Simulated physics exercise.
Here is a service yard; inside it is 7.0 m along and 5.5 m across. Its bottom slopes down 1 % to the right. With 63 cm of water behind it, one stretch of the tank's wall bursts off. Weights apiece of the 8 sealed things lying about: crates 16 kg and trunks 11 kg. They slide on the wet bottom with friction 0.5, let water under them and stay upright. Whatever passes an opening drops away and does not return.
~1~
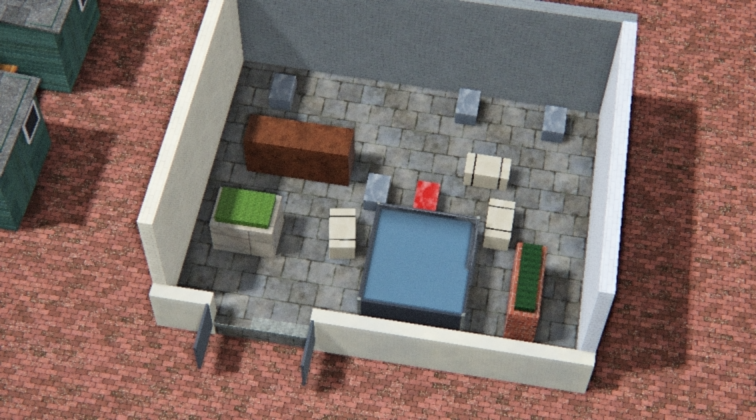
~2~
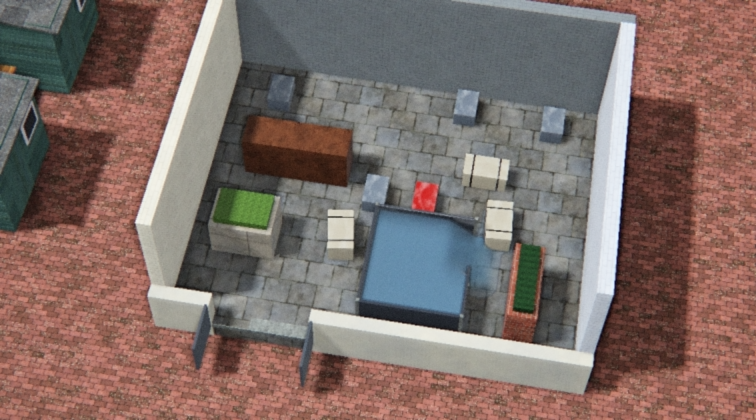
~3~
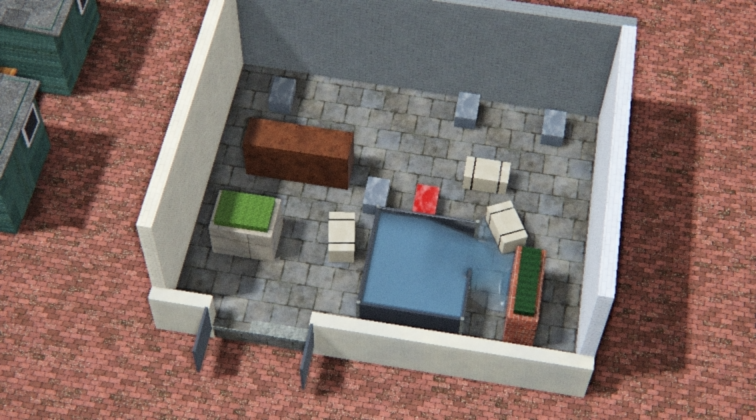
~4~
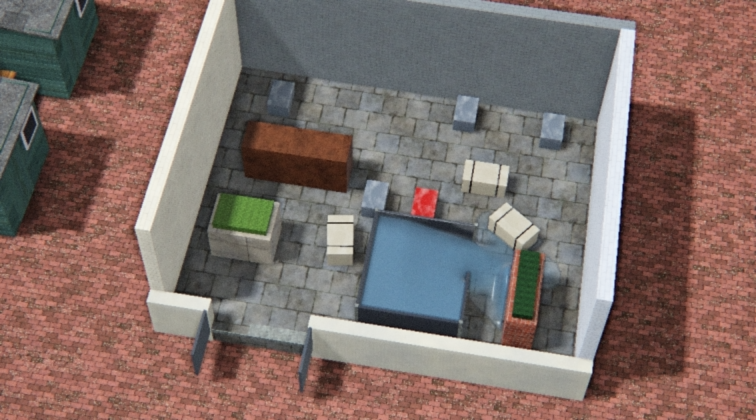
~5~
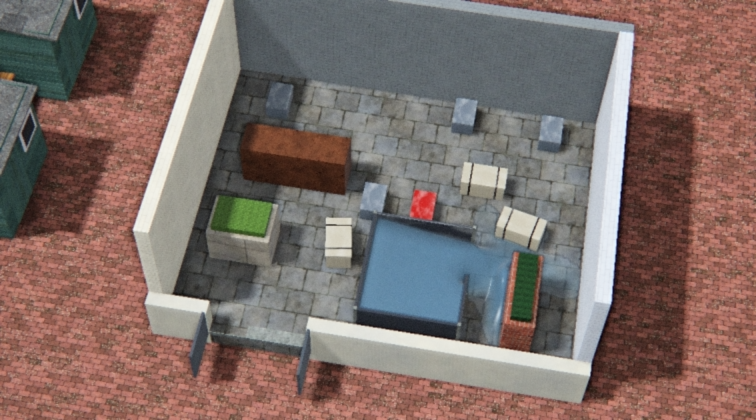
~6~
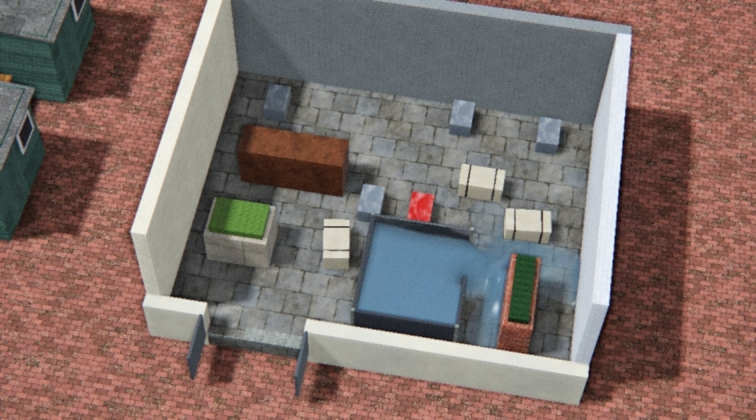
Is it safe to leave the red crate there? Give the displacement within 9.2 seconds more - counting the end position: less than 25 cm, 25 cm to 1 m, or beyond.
The red crate barely shifts.
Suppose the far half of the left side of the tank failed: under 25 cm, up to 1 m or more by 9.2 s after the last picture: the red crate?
In that case the red crate barely shifts.
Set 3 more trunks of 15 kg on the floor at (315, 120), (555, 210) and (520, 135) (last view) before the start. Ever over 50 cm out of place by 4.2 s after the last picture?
In turn: Less, past it, over.
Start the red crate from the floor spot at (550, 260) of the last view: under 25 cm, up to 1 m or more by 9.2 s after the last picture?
It gets carried off.
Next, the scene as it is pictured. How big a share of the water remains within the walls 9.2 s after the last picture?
Some 98 per cent remains.
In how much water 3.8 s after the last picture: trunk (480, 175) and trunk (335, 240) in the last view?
About 2 and 0 cm.
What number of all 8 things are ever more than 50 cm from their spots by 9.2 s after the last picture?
That makes 5.
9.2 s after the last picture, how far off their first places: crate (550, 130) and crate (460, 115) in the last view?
In turn: 300 cm, 350 cm.
Then, 1.2 s after the last picture the red crate is near (421, 207), 0.0 m from its start, aground; 0 of 8 are out; 0 afloat.
Then, 3.8 s after the last picture the red crate is near (421, 207), 0.0 m from its start, aground; 0 of 8 are out; 1 afloat.
Then, 6.2 s after the last picture the red crate is near (421, 207), 0.0 m from its start, aground; 0 of 8 are out; 1 afloat.
Then, 9.2 s after the last picture the red crate is near (421, 207), 0.0 m from its start, aground; 0 of 8 are out; 4 afloat.
